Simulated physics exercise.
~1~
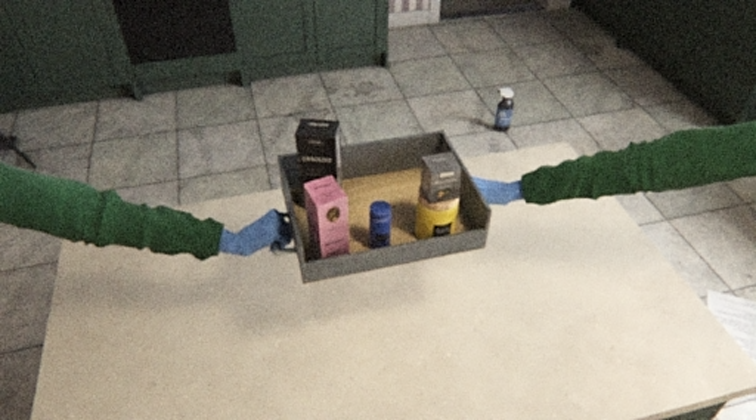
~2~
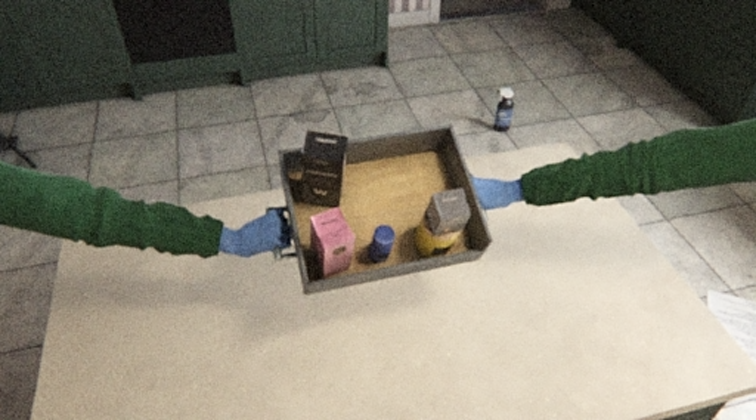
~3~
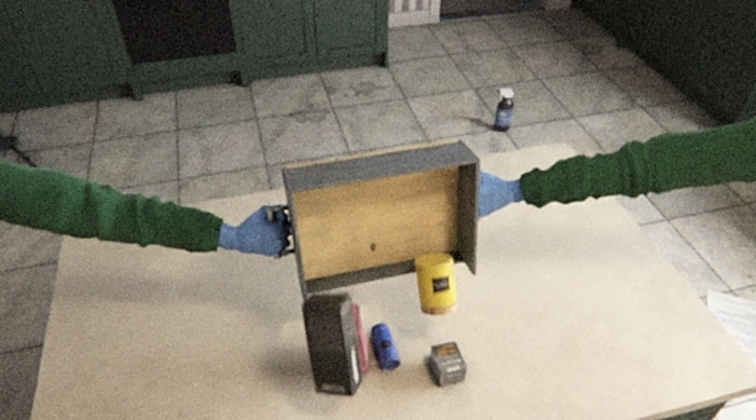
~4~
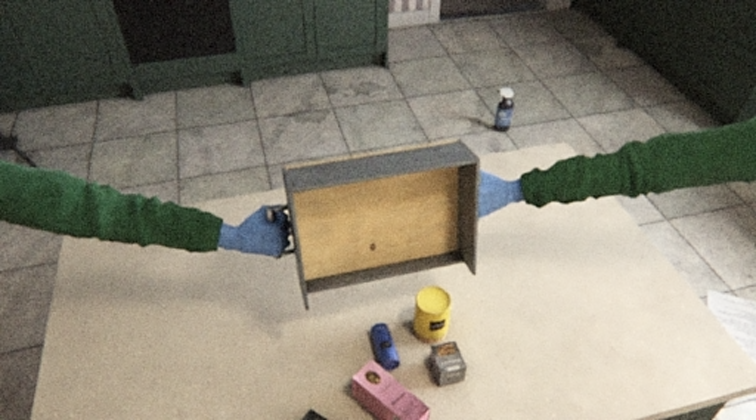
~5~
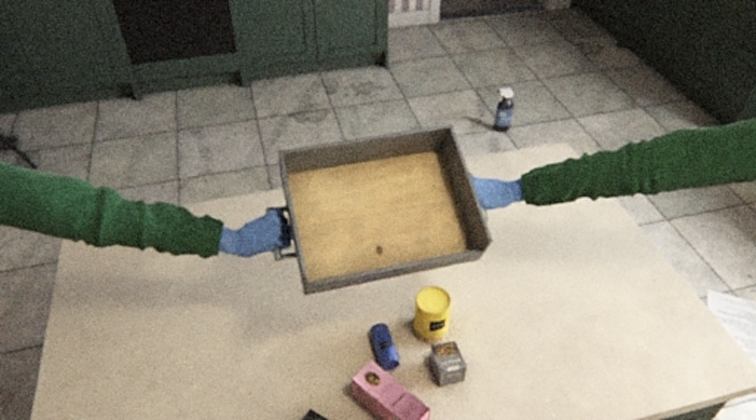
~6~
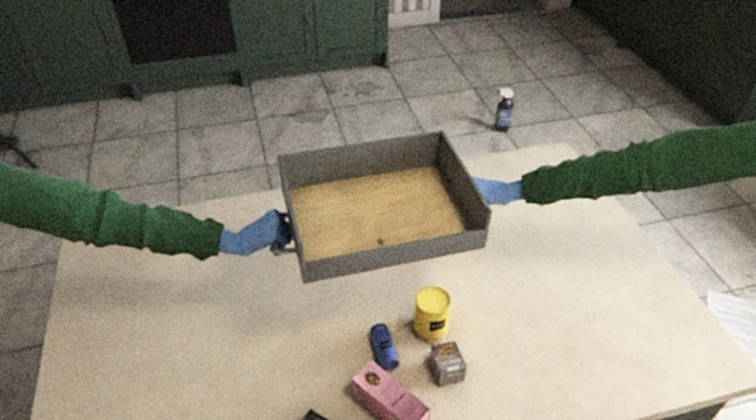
Two blue-gloved hands in green sleeves hold an open grey crate over a pale table in a tiled kitchen, seen from above and in front. Inside are a black carton at the back left, a pink carton in front of it, a blue shaker near the middle, and a yellow jar and grey carton at the right. The hands tip the near side down steeply, and all five things tumble onto the table. The black and pink cartons travel farthest towards the viewer. The hands then swing the empty crate back to level, leaving the spilled things lying in front of it.
